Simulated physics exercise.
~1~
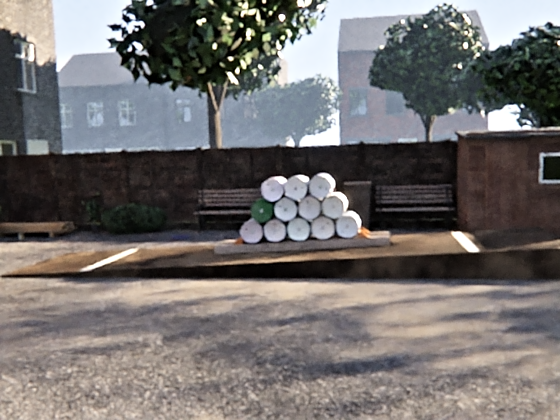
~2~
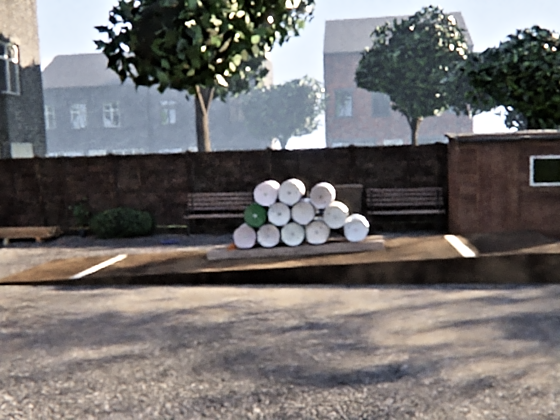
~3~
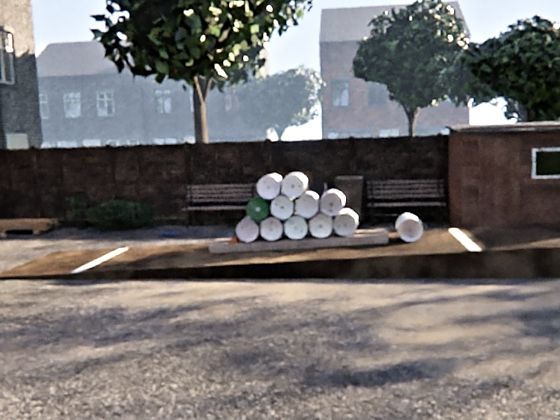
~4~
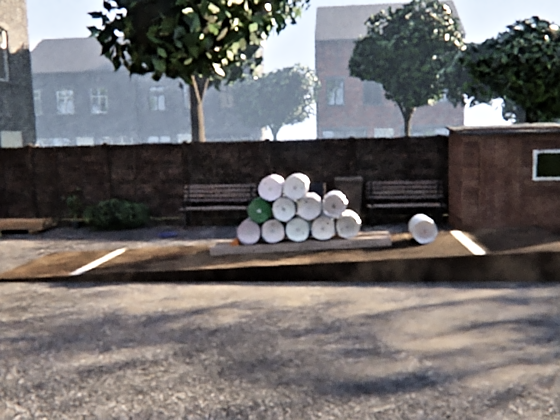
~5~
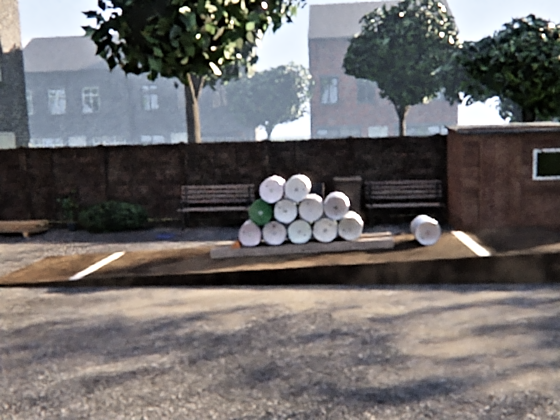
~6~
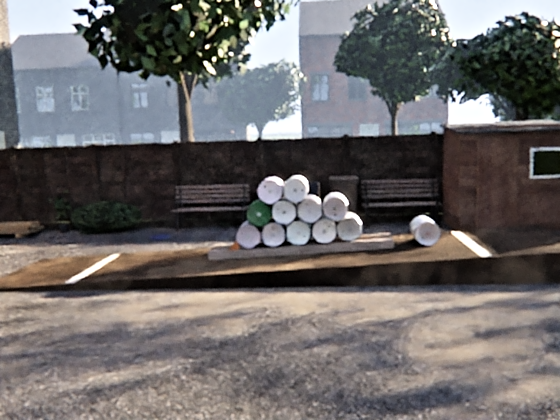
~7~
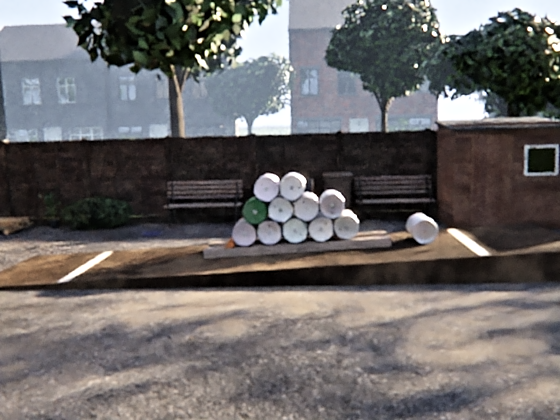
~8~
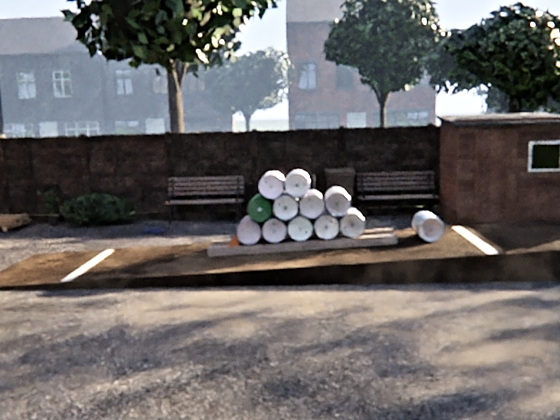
We see a stack of pale kegs, one of them green, on low bearers before a wall and benches as the view drifts slightly; one pale keg comes away to the right and ends on the ground inside the white line, while the green one stays up in the stack.
